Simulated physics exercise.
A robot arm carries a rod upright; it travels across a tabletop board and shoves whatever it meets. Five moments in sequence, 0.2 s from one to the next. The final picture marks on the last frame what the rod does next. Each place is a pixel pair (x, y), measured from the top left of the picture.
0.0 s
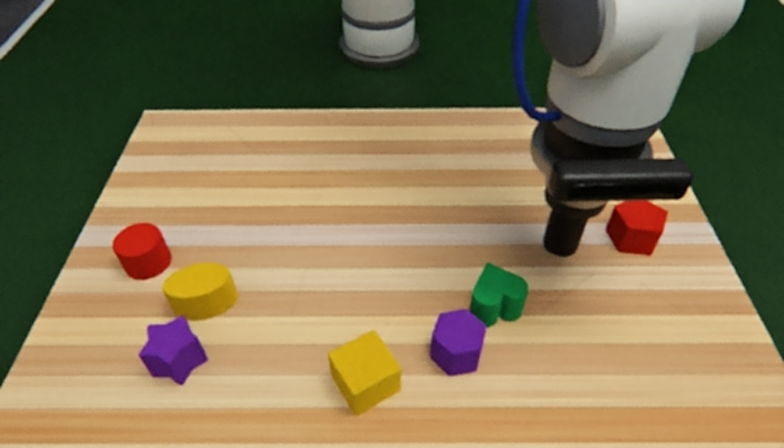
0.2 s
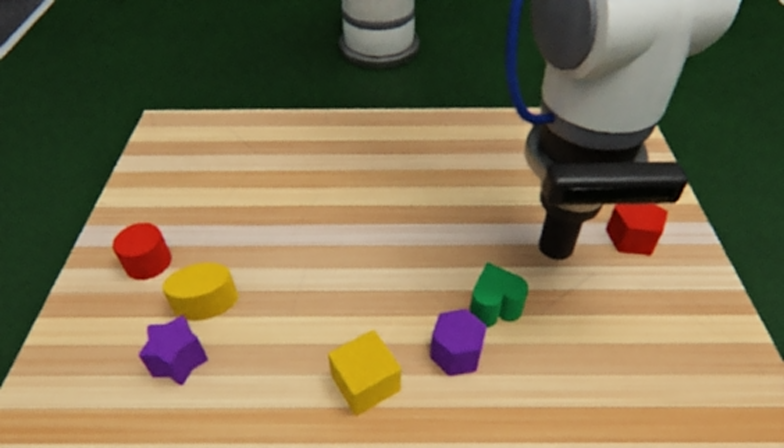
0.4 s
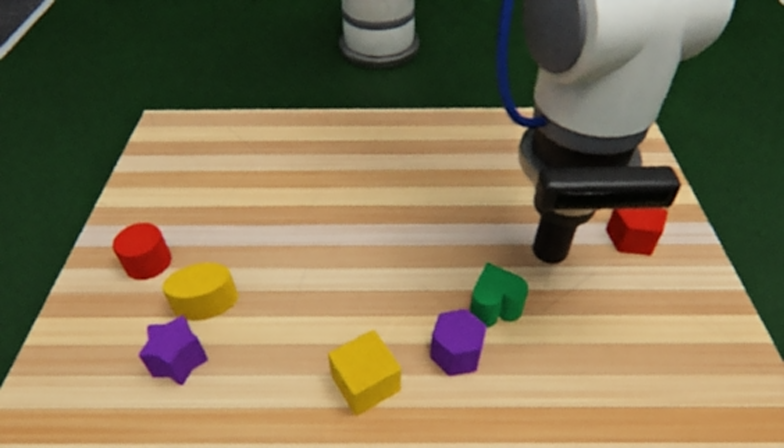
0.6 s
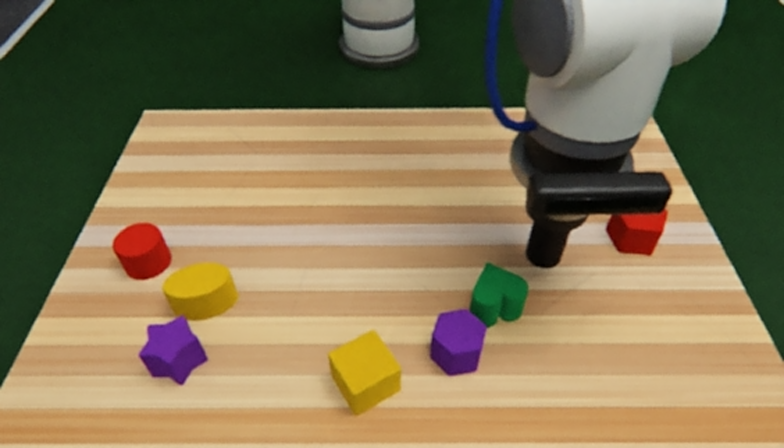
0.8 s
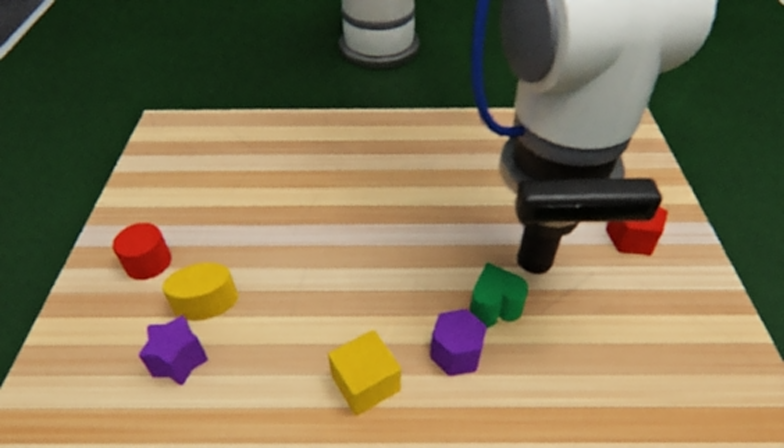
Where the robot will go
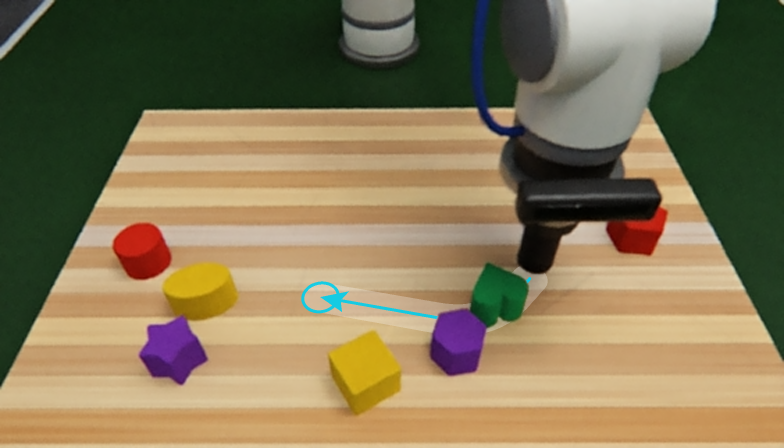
A robot arm slides its black rod slightly left and nearer across a board, touching no blocks.
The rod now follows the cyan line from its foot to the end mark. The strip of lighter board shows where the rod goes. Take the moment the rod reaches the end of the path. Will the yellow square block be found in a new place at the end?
Yes.
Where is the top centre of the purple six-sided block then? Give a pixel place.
Answer: (422, 357).
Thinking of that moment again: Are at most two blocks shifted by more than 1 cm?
No, that is not what happens.
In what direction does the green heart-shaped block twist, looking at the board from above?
From above, it looks like the green heart-shaped block goes counterclockwise.
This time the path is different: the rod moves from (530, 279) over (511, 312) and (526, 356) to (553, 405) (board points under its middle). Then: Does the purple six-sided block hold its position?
That would be a no.
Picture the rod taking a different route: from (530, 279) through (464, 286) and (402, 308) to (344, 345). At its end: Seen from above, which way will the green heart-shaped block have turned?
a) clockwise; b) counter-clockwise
That would be b.
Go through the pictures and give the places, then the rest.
The first picture shows tip of the rod (560, 244), middles of tops, yellow square block (364, 360), purple six-sided block (460, 330), green heart-shaped block (499, 285).
The second picture shows rod (556, 247), nothing pushed.
The third picture shows rod (550, 251), nothing pushed.
The fourth picture shows rod (543, 256), nothing pushed.
The fifth picture shows rod (535, 261), yellow square block (364, 360), purple six-sided block (460, 330), green heart-shaped block (499, 285).
The line goes from (530, 279) by way of (476, 318) and (397, 311) to (321, 297).
What follows on the original path. One third of the way, rod (477, 301); purple six-sided block (433, 348), turned 55° anticlockwise; green heart-shaped block (441, 307), turned 35° clockwise.
Two thirds of the way, rod (395, 293); yellow square block (352, 370), turned 15° anticlockwise; purple six-sided block (422, 357), turned 80° anticlockwise; green heart-shaped block (372, 316).
At the end, rod (318, 280); yellow square block (349, 373), turned 25° anticlockwise; purple six-sided block (422, 357), turned 80° anticlockwise; green heart-shaped block (356, 315), turned 25° anticlockwise.
